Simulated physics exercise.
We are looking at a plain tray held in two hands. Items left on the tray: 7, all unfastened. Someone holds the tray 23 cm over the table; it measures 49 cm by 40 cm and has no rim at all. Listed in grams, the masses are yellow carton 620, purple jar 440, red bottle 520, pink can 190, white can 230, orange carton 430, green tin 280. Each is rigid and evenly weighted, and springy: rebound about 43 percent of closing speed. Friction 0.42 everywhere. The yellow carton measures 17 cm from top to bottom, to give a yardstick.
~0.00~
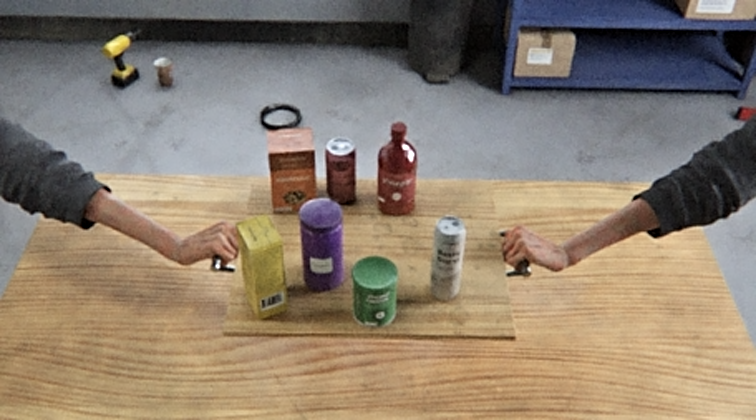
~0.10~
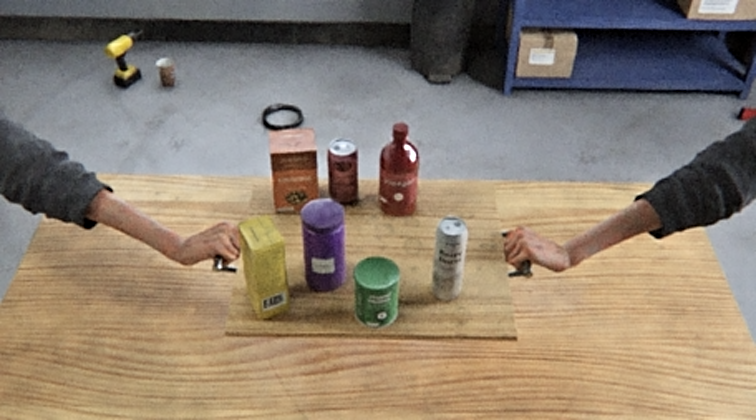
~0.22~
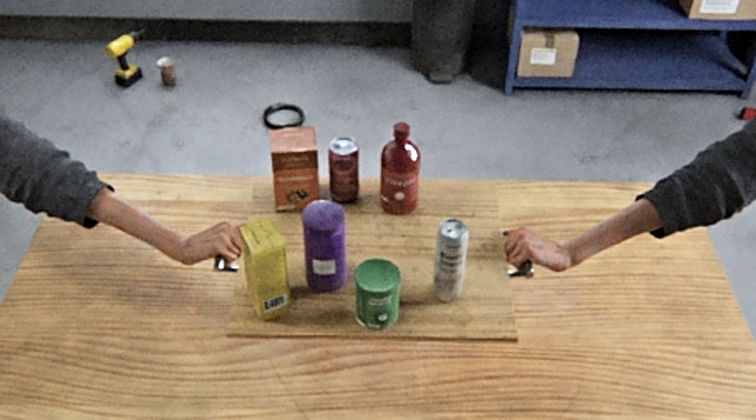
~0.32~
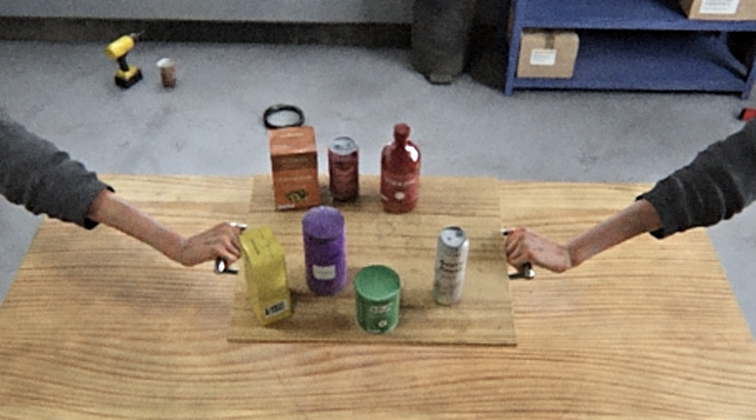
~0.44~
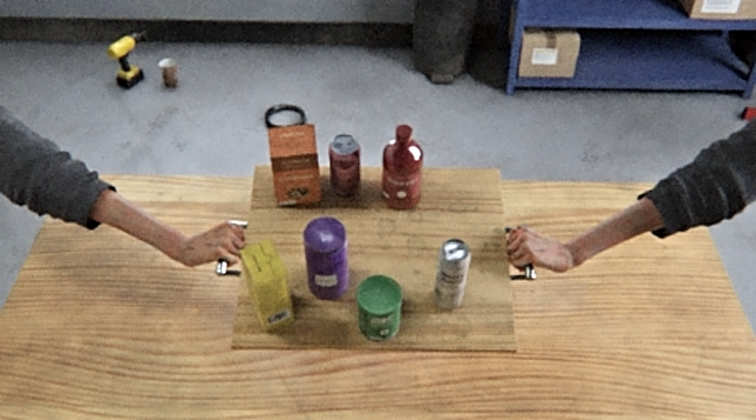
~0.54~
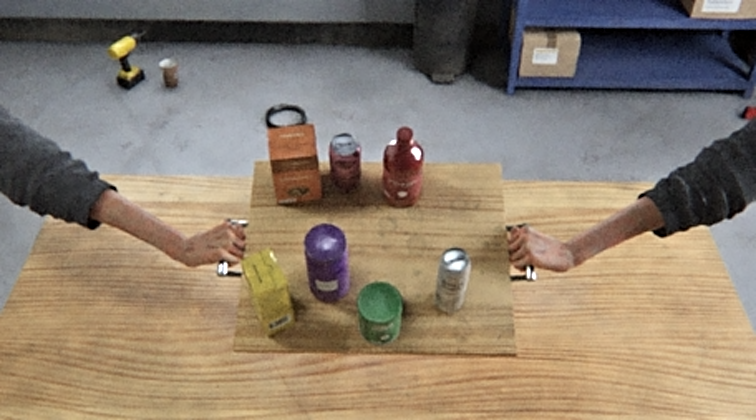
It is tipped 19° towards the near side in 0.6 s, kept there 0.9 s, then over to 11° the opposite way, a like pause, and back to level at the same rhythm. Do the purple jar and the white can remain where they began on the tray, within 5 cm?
The purple jar ends up near its start, the white can drifts away.
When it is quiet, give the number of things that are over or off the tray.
The answer is 1.
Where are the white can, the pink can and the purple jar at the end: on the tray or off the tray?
When everything stops, the white can is out of bounds, the pink can is still in bounds, and the purple jar is still in bounds.
After 1.24 s, tray at 19°, near edge down; white can now off the tray.
After 1.94 s, tray level.
At rest (4.1 s), off the tray, white can; the other 6 in place, give or take 5 cm. Seen from the same camera at the end, purple jar near (328, 247).
